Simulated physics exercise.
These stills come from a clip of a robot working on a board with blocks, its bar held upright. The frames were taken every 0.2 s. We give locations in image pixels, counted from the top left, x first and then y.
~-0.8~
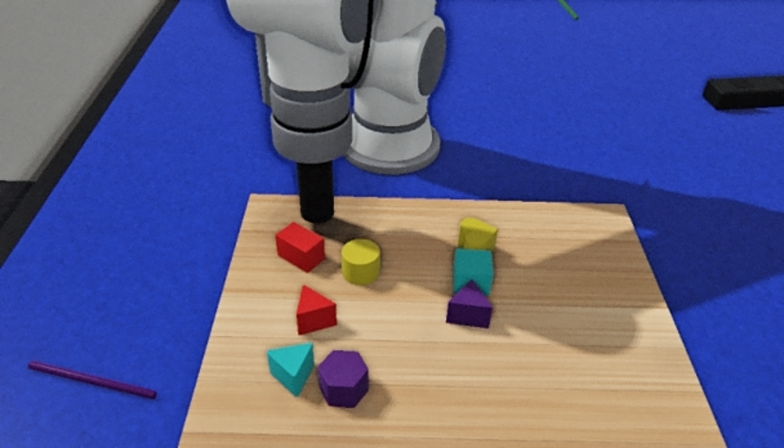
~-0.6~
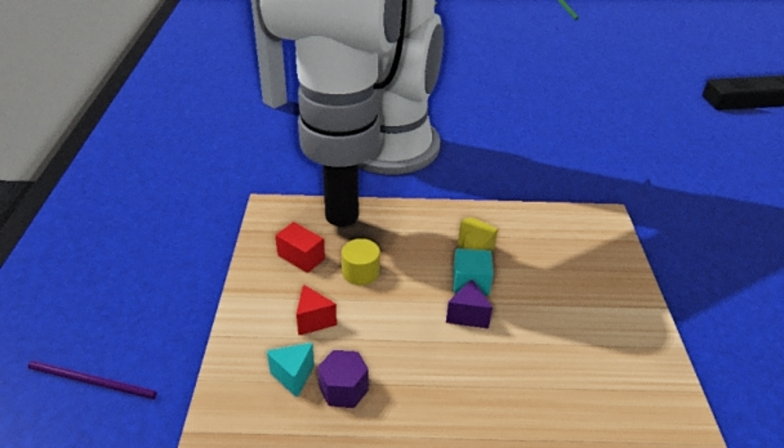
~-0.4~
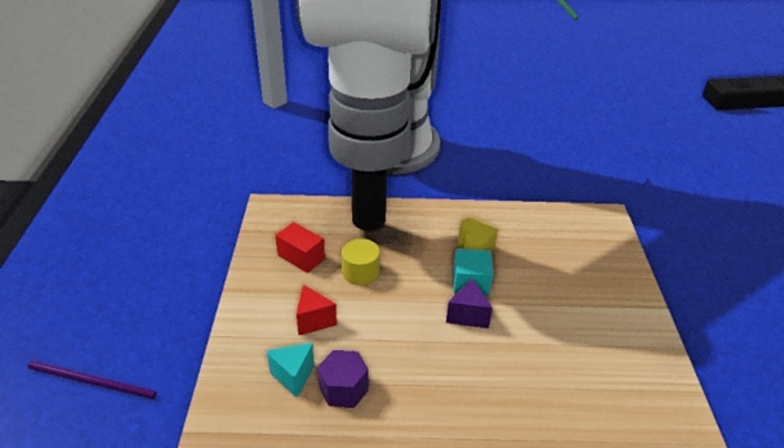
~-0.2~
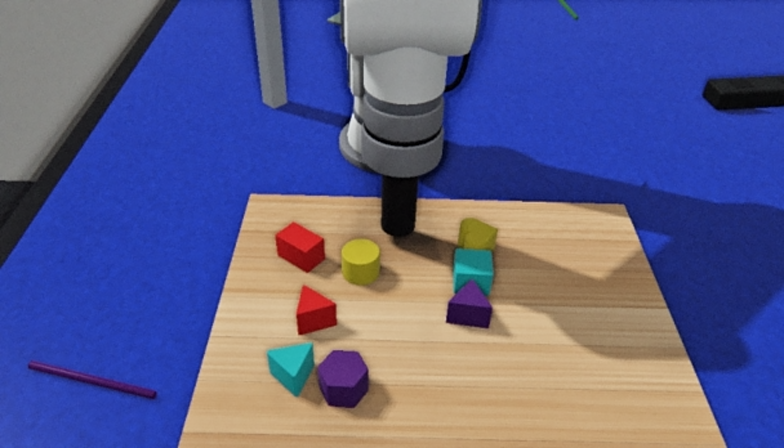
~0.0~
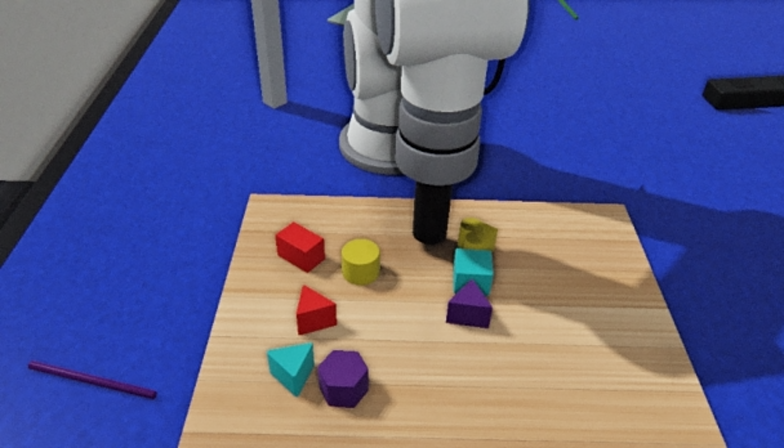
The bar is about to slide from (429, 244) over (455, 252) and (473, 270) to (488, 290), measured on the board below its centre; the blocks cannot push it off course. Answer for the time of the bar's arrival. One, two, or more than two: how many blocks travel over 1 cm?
The number of blocks that move over 1 cm is three or more.
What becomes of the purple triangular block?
Shifted.
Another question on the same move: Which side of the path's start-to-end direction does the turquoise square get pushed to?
Pushed right.
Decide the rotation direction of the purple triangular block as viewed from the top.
I'd predict that, seen from above, the purple triangular block rotates clockwise.
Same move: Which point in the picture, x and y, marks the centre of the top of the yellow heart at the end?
At roughly (502, 237).
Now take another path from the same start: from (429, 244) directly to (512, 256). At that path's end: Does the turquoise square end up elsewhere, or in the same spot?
At the end, its place is the same.
On the path given first. One third of the way, bar (458, 243); yellow heart (490, 233).
Two thirds of the way, bar (475, 260); purple triangular block (472, 305); turquoise square (484, 275); yellow heart (502, 237), turned 20° anticlockwise.
At the end, bar (490, 280); yellow circle in place; purple triangular block (471, 320), turned 55° clockwise; turquoise square (499, 297); yellow heart (502, 237), turned 20° anticlockwise.
